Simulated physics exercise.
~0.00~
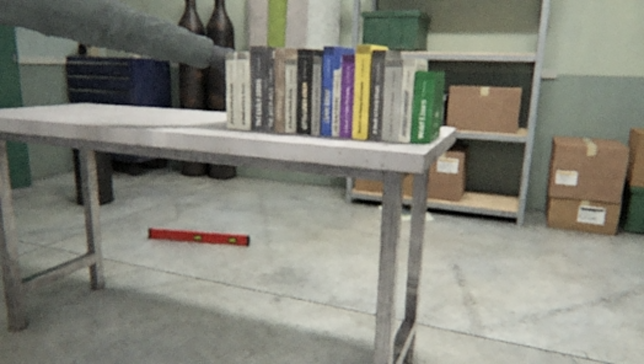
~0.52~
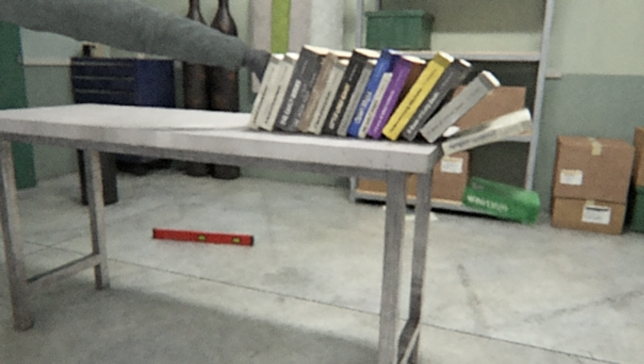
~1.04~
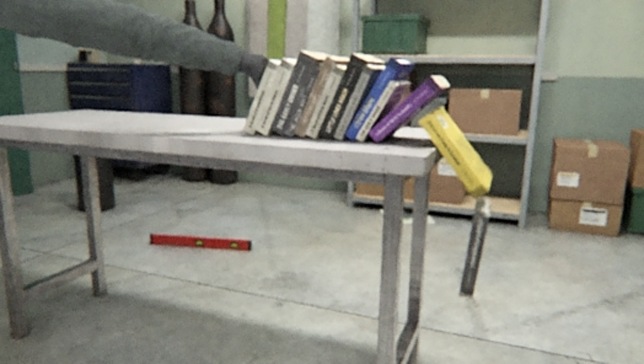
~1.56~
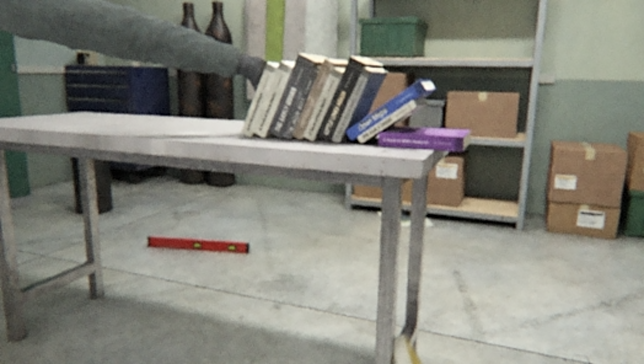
A row of books on a table tipped over to the right as a gray-sleeved arm pushed from the left, sending the green, yellow and some others off the edge, while the purple one ended up flat at the brink beneath the leaning blue one.
